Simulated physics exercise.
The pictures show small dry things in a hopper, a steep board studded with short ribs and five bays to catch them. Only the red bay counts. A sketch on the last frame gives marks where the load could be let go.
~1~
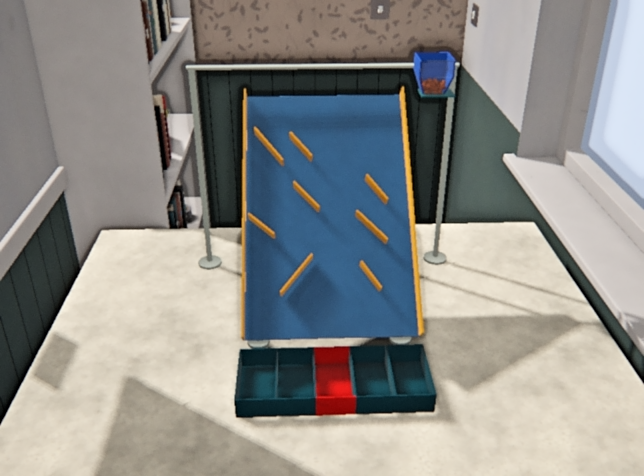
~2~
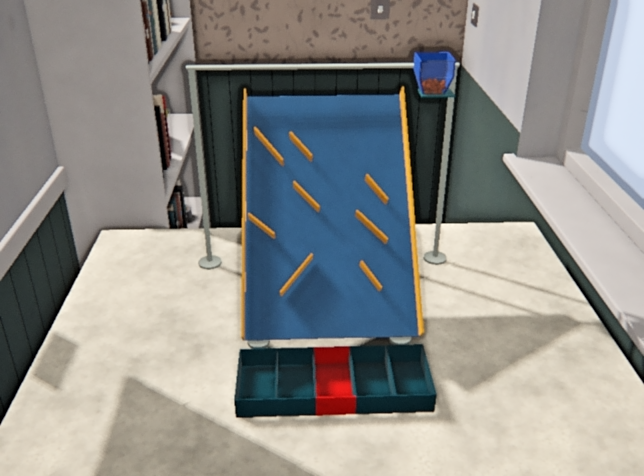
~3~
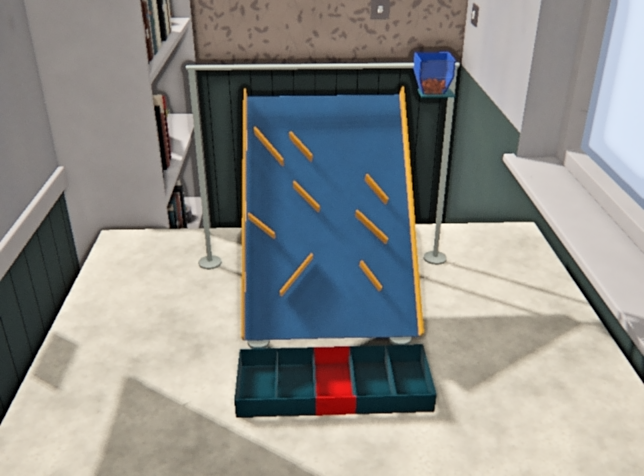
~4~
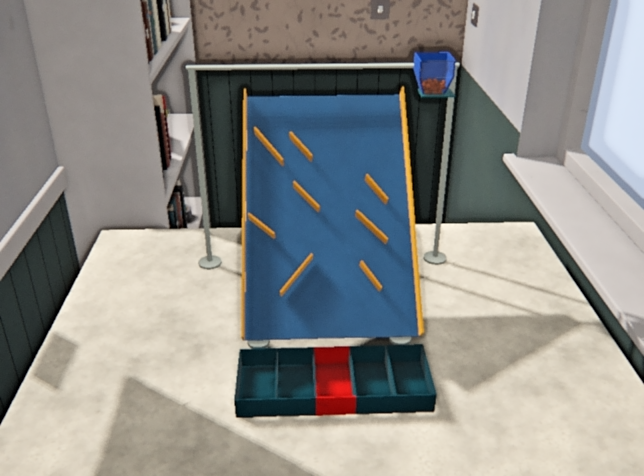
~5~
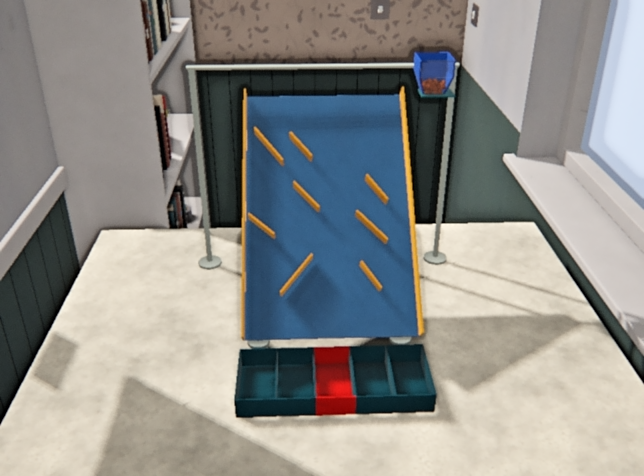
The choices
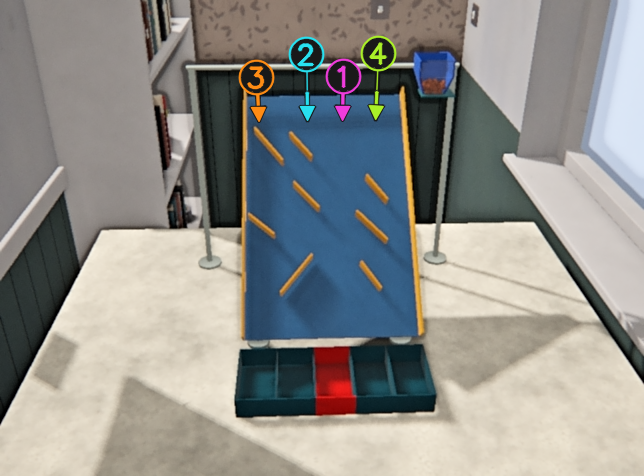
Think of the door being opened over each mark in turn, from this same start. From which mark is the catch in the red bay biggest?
Choose 1.
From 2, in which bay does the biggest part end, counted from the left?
It is the fourth one.
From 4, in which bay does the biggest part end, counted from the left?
It is the fifth one.
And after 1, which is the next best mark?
It is 2.
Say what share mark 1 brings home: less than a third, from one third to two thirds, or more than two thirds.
Mark 1 gives from one third to two thirds.
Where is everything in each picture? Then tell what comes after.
The first picture shows hopper near (431, 87), clay pellets, door shut.
The second picture shows ribs (255, 127) to (283, 160), (290, 132) to (312, 155), (294, 181) to (319, 207).
The third picture shows ribs (367, 174) to (388, 199), (248, 213) to (274, 234), (357, 210) to (388, 239).
The fourth picture shows ribs (281, 292) to (312, 254), (361, 261) to (381, 287).
The fifth picture shows red bay near (336, 405), number 3 of 5 from the left.
On the marked copy, mark 1 meets the board at (342, 115); mark 2 meets the board at (307, 115); mark 3 meets the board at (258, 116); mark 4 meets the board at (375, 114).
For mark 1, close to half in the red bay, close to a third in other bays, a small share outside the box.
For mark 2, close to a quarter in the red bay, close to two thirds in other bays, a small share outside the box.
For mark 3, a small share in the red bay, the bulk in other bays, a small share held on the board.
For mark 4, a small share in the red bay, the bulk in other bays.
